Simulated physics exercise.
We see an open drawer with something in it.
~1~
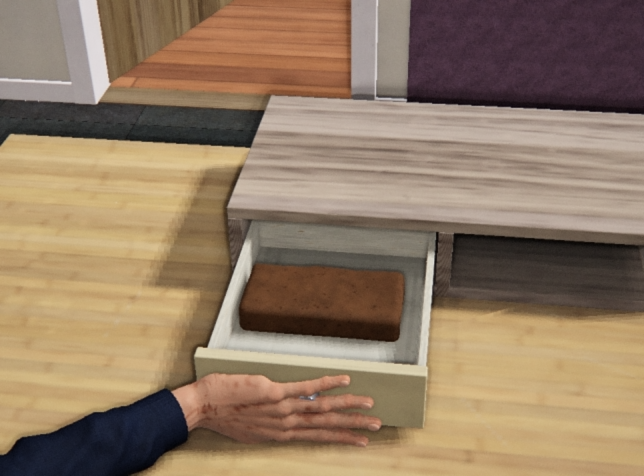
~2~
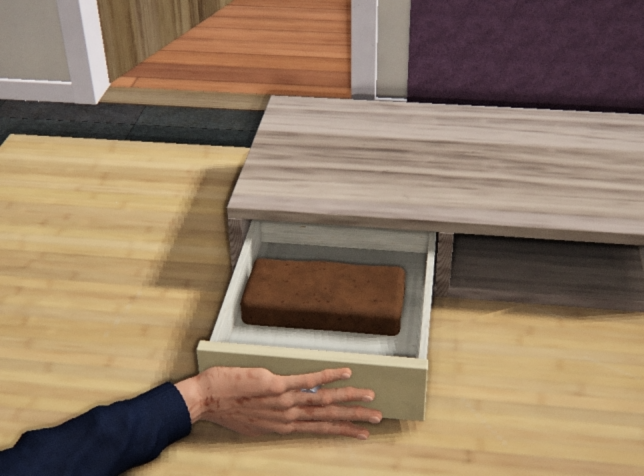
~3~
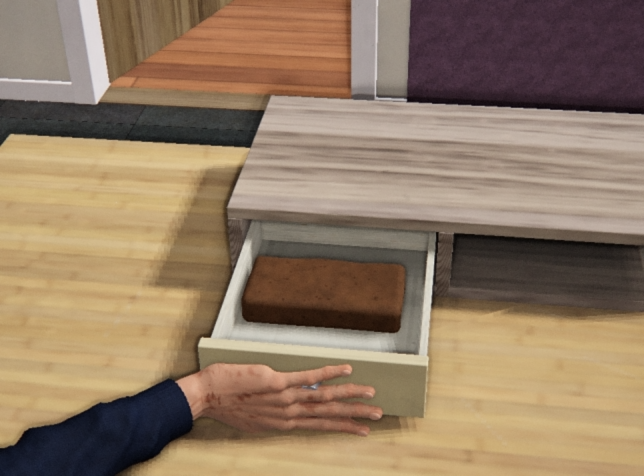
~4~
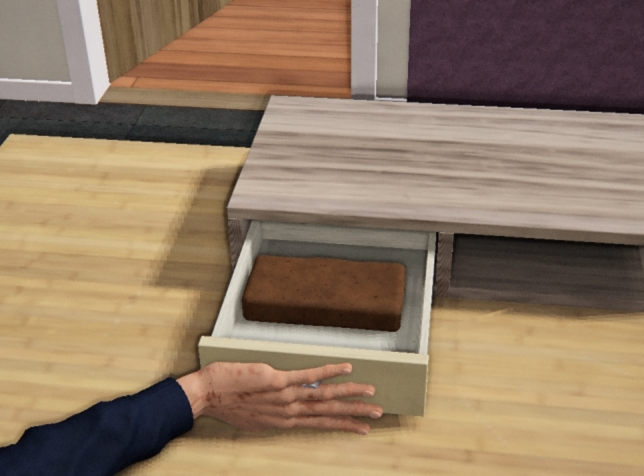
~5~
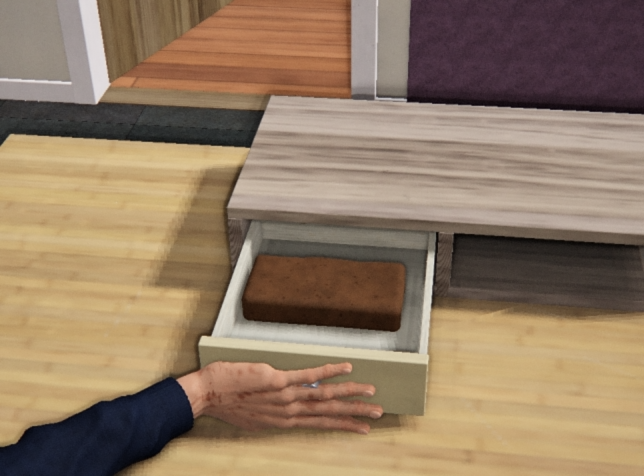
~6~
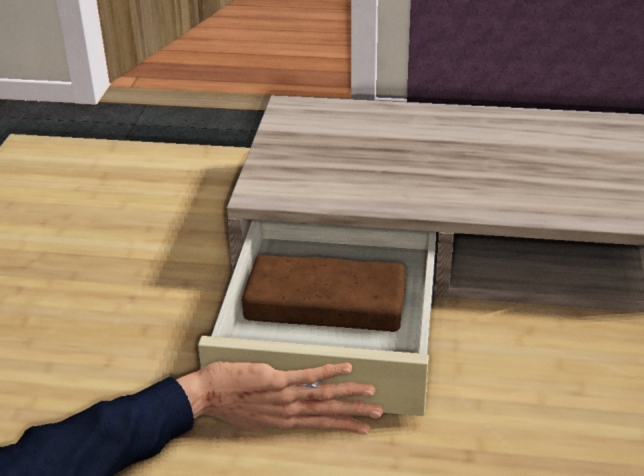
In a room with a pale wooden floor, a hand in a dark sleeve pushed an open drawer holding a brown block very slightly inward, and then the hand and drawer stayed practically still.
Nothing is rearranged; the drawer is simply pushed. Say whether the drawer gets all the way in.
The drawer ends up fully in.
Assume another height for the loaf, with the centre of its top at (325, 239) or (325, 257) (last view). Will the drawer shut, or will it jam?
Lab note - drawer: Held open; fully closed.
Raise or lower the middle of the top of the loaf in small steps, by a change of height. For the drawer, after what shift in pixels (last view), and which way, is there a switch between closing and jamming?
Move it up some 20 pixels and it switches.
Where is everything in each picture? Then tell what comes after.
The first picture shows drawer (327, 309) wide open; loaf (323, 301).
The second picture shows drawer (328, 302) wide open; chest (449, 194).
The third picture shows drawer (329, 300) wide open; loaf (325, 293).
The fourth picture shows drawer (329, 299) wide open; chest (449, 194).
The fifth picture shows drawer (329, 299) wide open; loaf (326, 291).
The sixth picture shows drawer (329, 299) wide open; chest (449, 194).
Then, 0.50 s on from there, drawer about half in.
In the end, the drawer shuts flush.
